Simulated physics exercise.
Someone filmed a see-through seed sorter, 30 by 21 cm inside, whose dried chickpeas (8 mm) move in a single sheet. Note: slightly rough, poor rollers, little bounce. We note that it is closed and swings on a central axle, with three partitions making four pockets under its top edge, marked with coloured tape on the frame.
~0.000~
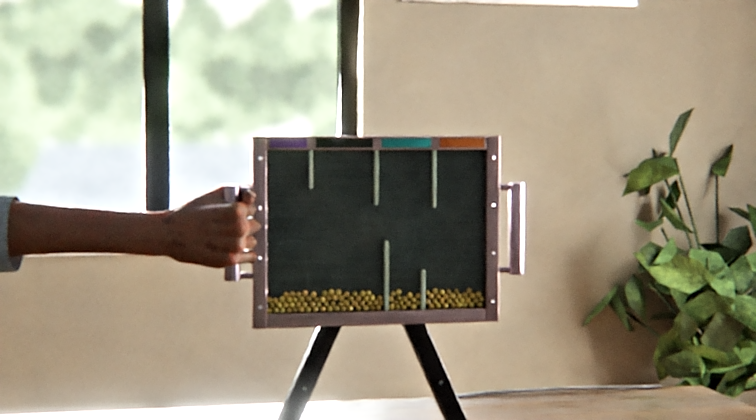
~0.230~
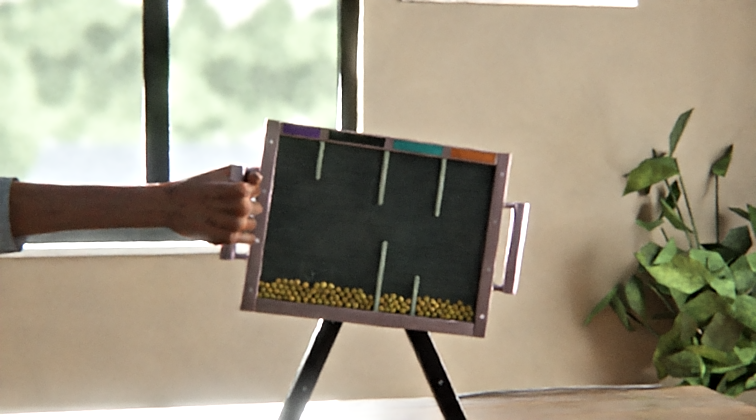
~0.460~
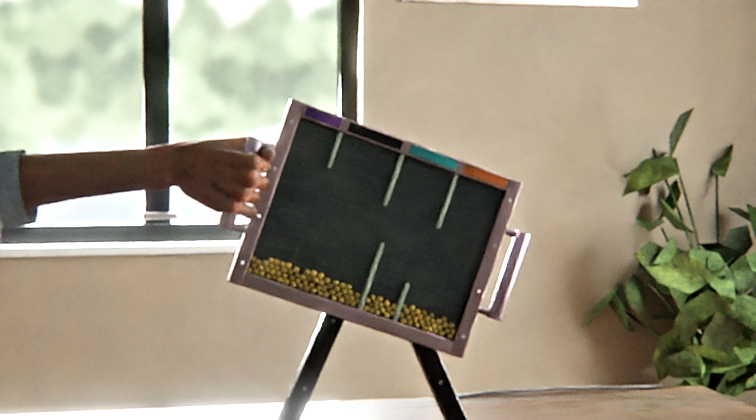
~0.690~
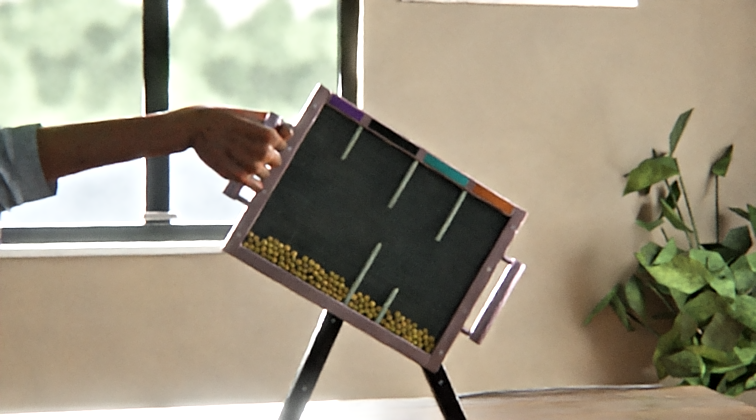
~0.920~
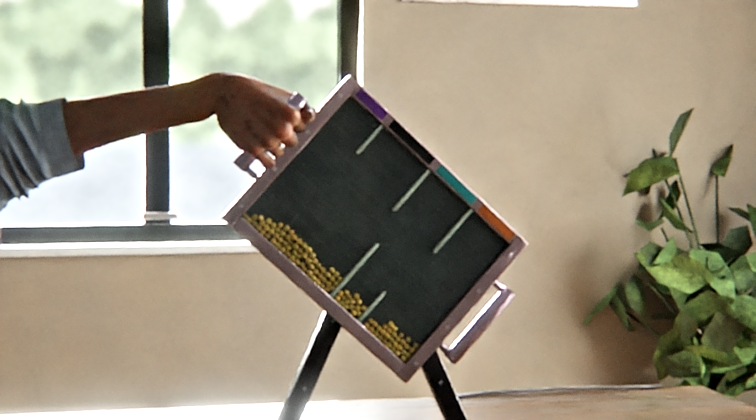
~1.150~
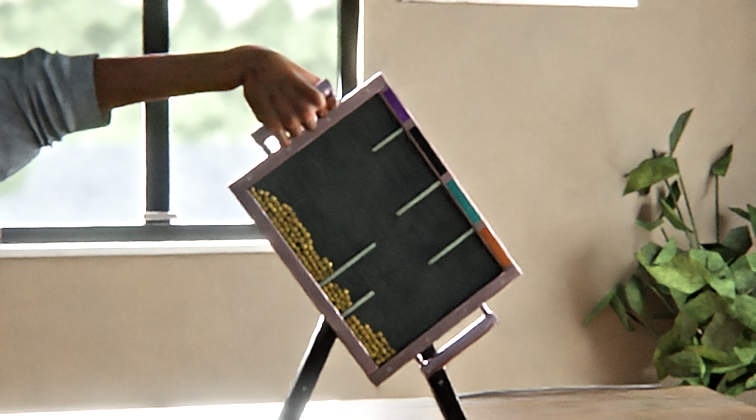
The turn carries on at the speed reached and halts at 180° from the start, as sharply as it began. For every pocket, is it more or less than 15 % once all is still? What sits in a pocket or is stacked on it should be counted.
In order: Turquoise pocket is left above target; purple pocket is left below target; orange pocket is left above target; black pocket is left below target.
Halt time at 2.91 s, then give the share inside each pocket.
Turquoise pocket: 50; purple pocket: 0; orange pocket: 35; black pocket: 0.
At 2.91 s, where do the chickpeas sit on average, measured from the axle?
Roughly 3 cm to the left of the axle and 11 cm below it.
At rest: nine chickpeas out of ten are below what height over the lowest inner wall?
Estimate: 8 cm or so.
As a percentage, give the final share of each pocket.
So, in percent: Turquoise pocket gets 50, purple pocket gets 0, orange pocket gets 50, and black pocket gets 0.
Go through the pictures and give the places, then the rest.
In the first picture, level, about 110 chickpeas; chickpeas' middle (373, 301); highest (331, 292); turquoise (407, 143), purple (288, 143), orange (462, 143), black (345, 143); walls (386, 312) to (386, 242), (423, 311) to (423, 271).
In the second picture, turned 8° clockwise; chickpeas' middle (364, 300); highest (278, 281).
In the third picture, turned 19° clockwise; chickpeas' middle (350, 296); highest (253, 259).
In the fourth picture, turned 31° clockwise; chickpeas' middle (340, 290); highest (250, 234).
In the fifth picture, turned 42° clockwise; chickpeas' middle (331, 284); highest (246, 216).
In the sixth picture, turned 54° clockwise; chickpeas' middle (322, 274); highest (251, 190); turquoise (463, 201), purple (396, 105), orange (495, 247), black (428, 151); partition tips (374, 149), (398, 213), (429, 262).
After 2.91 s it has turned 142°, the chickpeas' middle is 3 cm left of and 11 cm below the axle; inside pockets, turquoise 50 %, orange 35 %.
After 3.74 s it has turned 180°, the chickpeas' middle is 9 cm left of and 7 cm below the axle; inside pockets, turquoise 50 %, orange 40 %.
At rest by 4.6 s, turquoise 50 %, purple 0 %, orange 50 %, black 0 %.
